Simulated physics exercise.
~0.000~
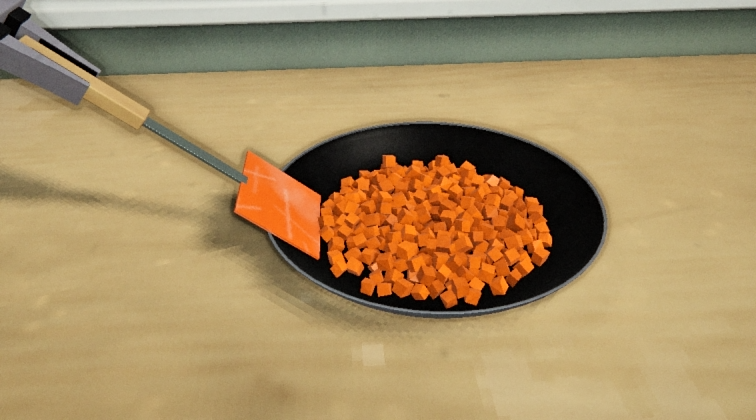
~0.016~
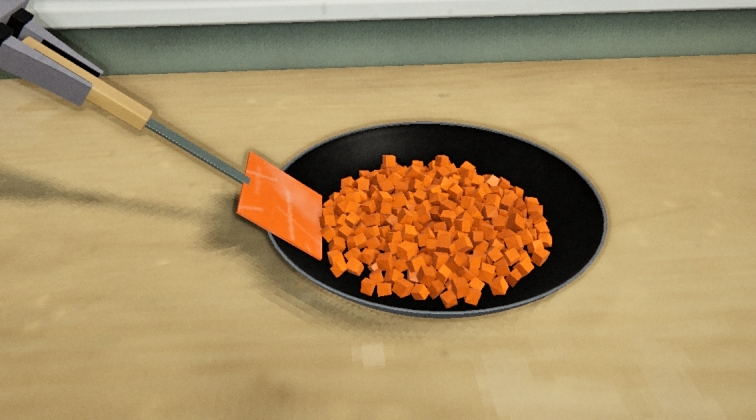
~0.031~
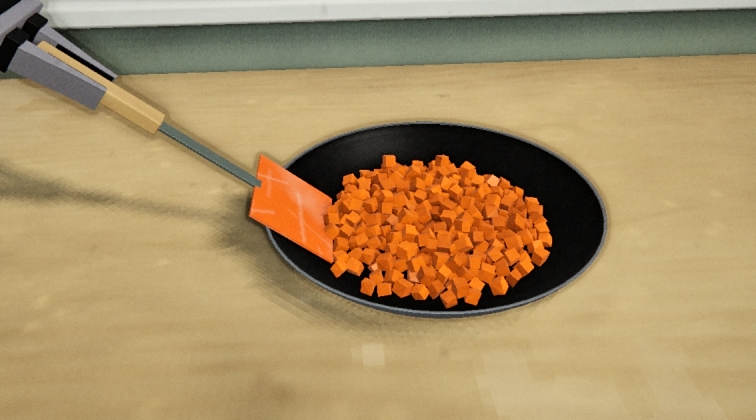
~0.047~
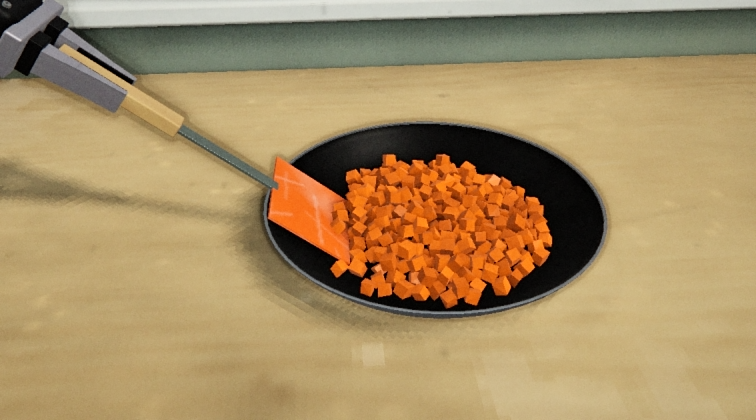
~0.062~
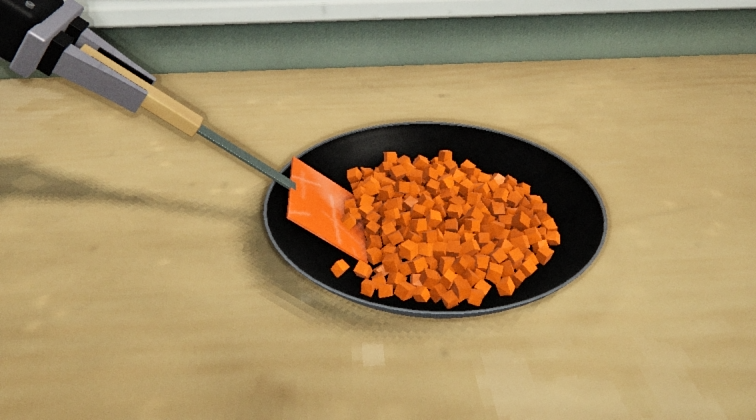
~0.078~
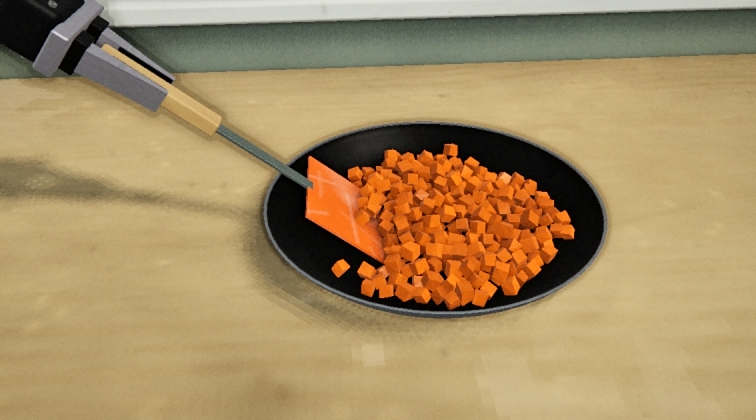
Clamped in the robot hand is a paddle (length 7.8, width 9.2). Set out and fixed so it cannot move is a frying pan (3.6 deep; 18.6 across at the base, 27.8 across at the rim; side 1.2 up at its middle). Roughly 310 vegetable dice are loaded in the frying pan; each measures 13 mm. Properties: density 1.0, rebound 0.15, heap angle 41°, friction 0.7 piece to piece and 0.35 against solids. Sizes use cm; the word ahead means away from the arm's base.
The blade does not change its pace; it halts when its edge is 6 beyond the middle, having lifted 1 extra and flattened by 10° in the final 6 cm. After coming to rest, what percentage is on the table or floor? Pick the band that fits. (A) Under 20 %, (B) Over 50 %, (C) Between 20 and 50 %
The answer is A.
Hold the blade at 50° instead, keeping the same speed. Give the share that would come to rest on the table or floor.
That gives about 10 in a hundred.
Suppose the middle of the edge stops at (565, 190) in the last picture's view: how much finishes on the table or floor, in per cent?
Something near 50 in a hundred.
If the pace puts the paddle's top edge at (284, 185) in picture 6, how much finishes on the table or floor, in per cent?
My guess is around 5 percent.
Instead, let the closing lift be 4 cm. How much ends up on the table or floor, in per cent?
Roughly 10 percent of it.
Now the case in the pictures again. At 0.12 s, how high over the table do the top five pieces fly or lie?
Some 5 cm.
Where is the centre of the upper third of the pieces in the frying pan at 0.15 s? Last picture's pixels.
I'd put it close to (497, 195).
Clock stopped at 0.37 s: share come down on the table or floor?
My estimate is roughly 10 %.
After 0.12 s, sloping 40°, highest piece 6 above the table; 307 in the frying pan.
After 0.15 s, sloping 36°, highest piece 5 above the table; 307 in the frying pan.
After 0.37 s, sloping 30°, highest piece 5 above the table; 280 in the frying pan, 27 on the table or floor.
After 1.42 s, sloping 30°, highest piece 5 above the table; 280 in the frying pan, 27 on the table or floor.
In the end, 280 in the frying pan, 27 on the table or floor. That is 9 % on the table or floor.
